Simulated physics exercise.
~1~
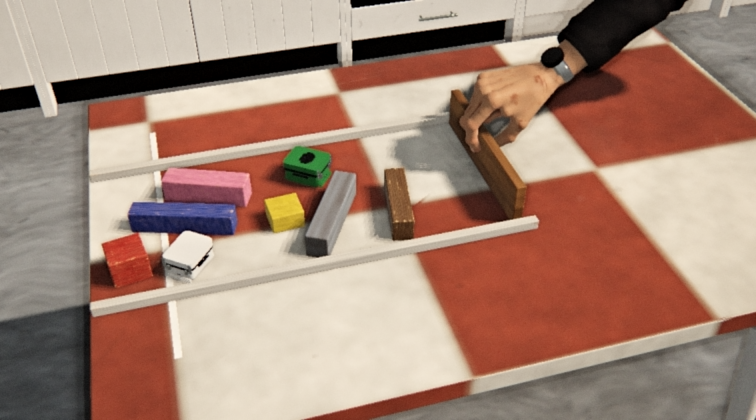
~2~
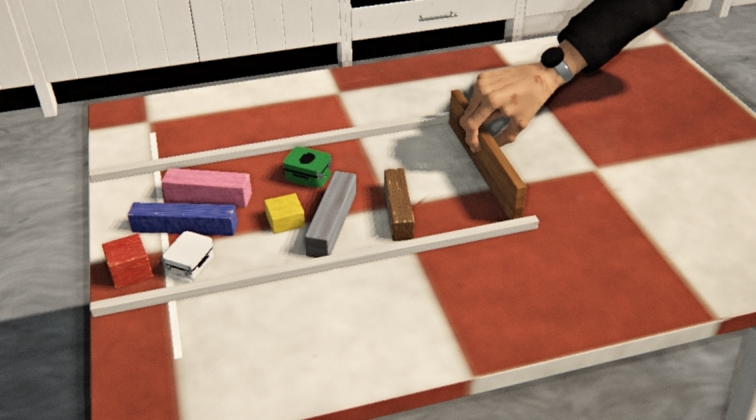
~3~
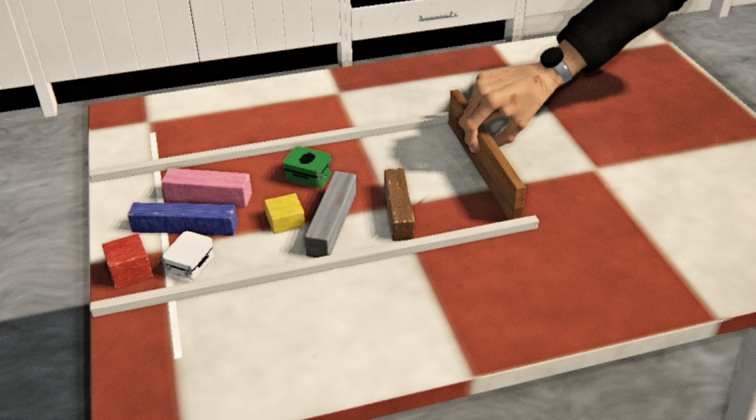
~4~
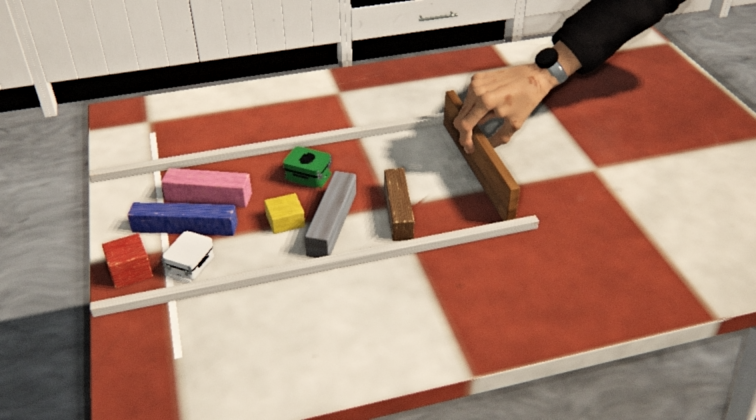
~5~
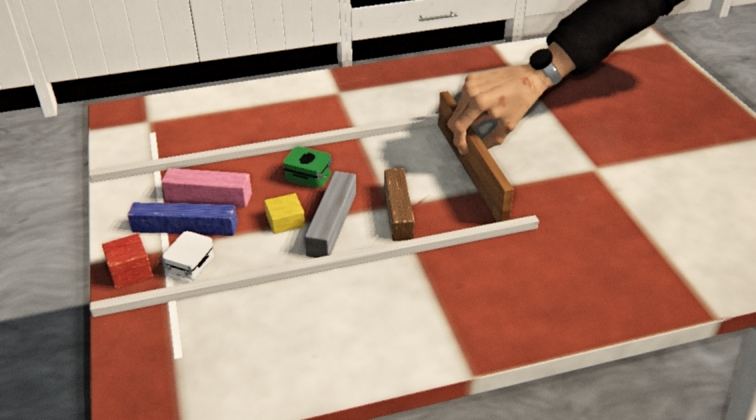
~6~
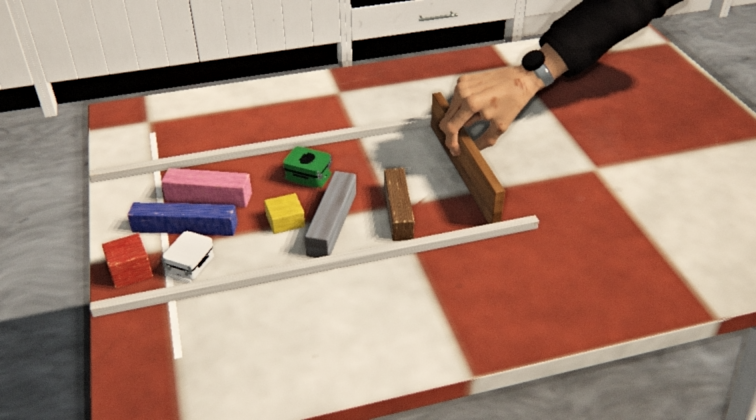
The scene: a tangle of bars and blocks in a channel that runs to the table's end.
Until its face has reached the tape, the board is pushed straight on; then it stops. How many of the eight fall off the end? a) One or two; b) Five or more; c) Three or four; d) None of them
Answer: A.
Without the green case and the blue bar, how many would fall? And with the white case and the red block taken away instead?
Tally per try: 1 / 1.
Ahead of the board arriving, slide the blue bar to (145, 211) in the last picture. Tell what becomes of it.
Placed there, it goes off the edge.
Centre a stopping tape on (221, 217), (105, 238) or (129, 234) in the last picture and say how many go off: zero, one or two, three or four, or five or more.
Number fallen at each tape, in order - zero, five or more, more than four.
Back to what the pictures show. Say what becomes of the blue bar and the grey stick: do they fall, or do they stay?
Outcome for the blue bar: Down and off; outcome for the grey stick: Still in position.
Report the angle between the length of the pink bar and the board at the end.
Around 5 degrees.
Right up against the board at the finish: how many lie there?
In total, 2.
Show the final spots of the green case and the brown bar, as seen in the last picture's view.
The green case comes to rest at (142, 188), and the brown bar comes to rest at (154, 249).
Soon after, none off yet; red block at rest near (127, 261); blue bar at rest near (183, 219); white case at rest near (190, 258).
In the end, the number that fall off is one or two; gone, blue bar and red block.
